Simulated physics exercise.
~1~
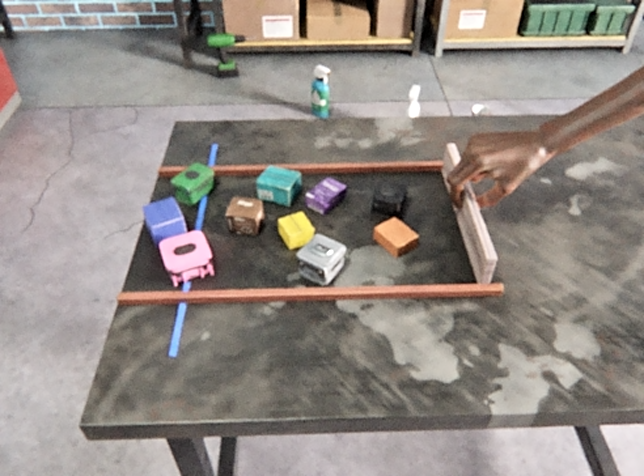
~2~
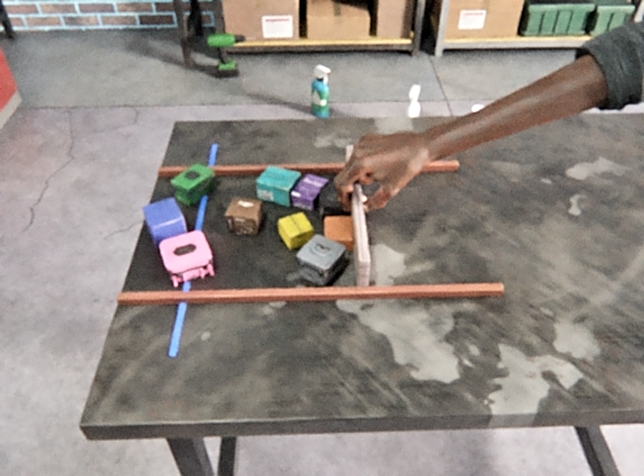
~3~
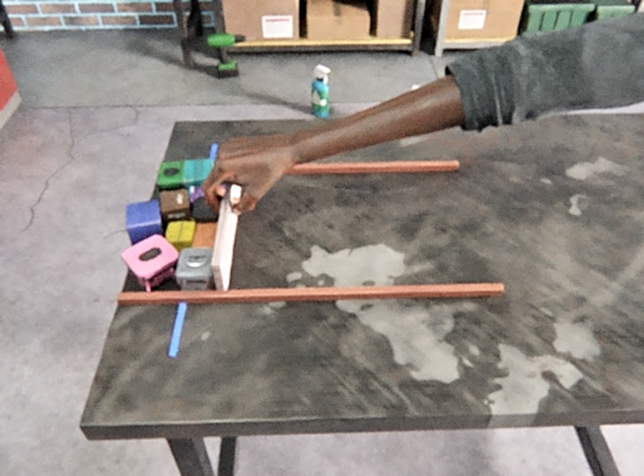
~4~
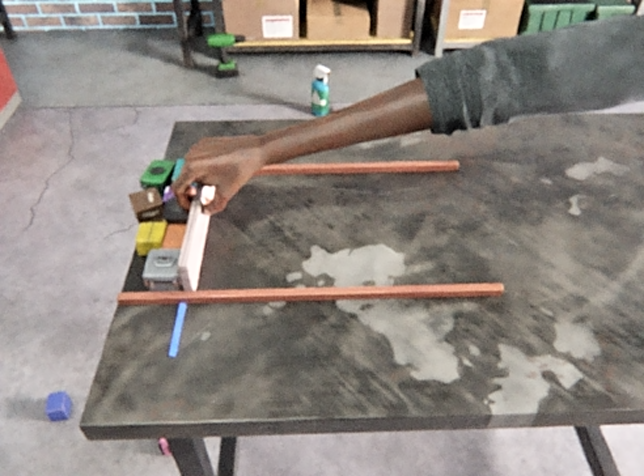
A hand slid an upright board leftward across a dark table between two rails, gathering the scattered colourful blocks and little cases into a tight bunch, until the blue block and pink case dropped off the left edge while the others stayed crowded there.
